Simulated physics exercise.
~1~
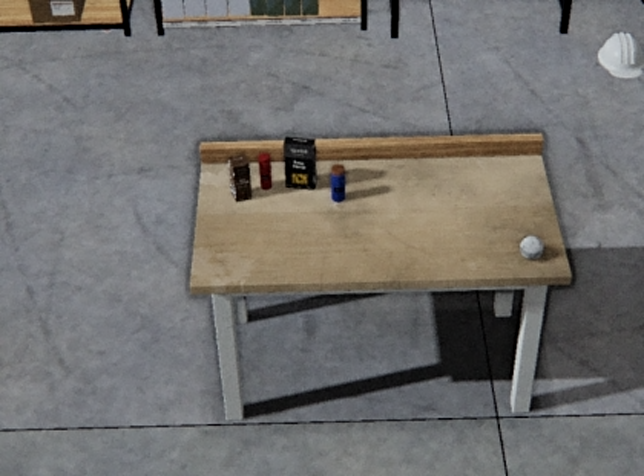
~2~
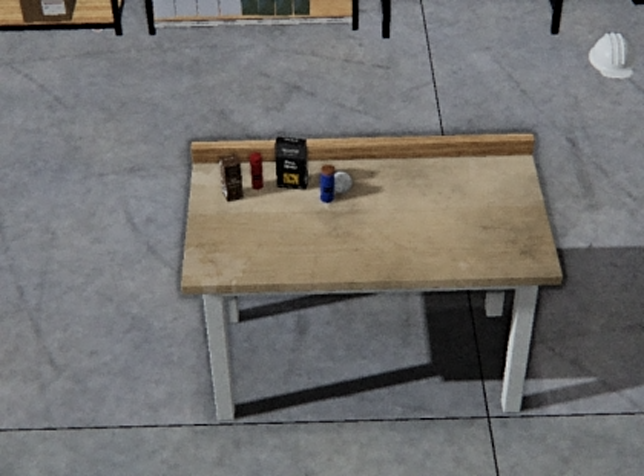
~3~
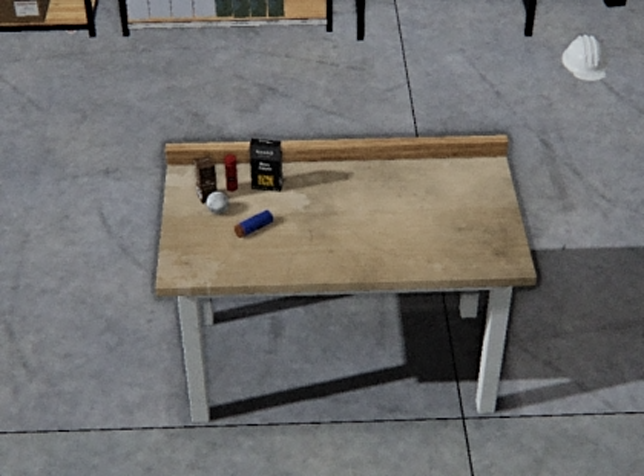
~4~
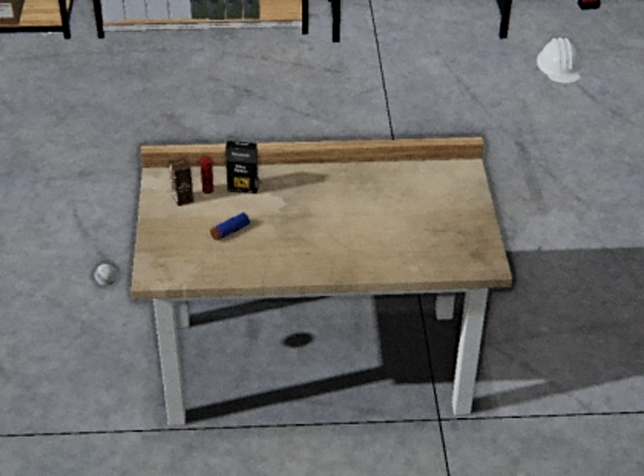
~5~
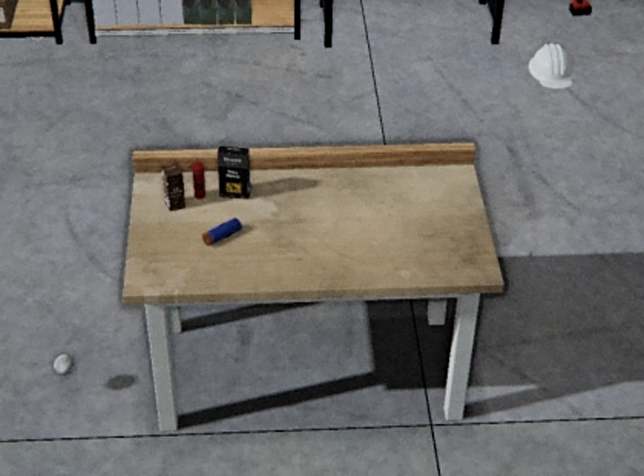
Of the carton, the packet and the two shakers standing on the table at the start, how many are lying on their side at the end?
Only one is lying on its side, the blue shaker. The brown carton, the black packet and the red shaker are still standing.
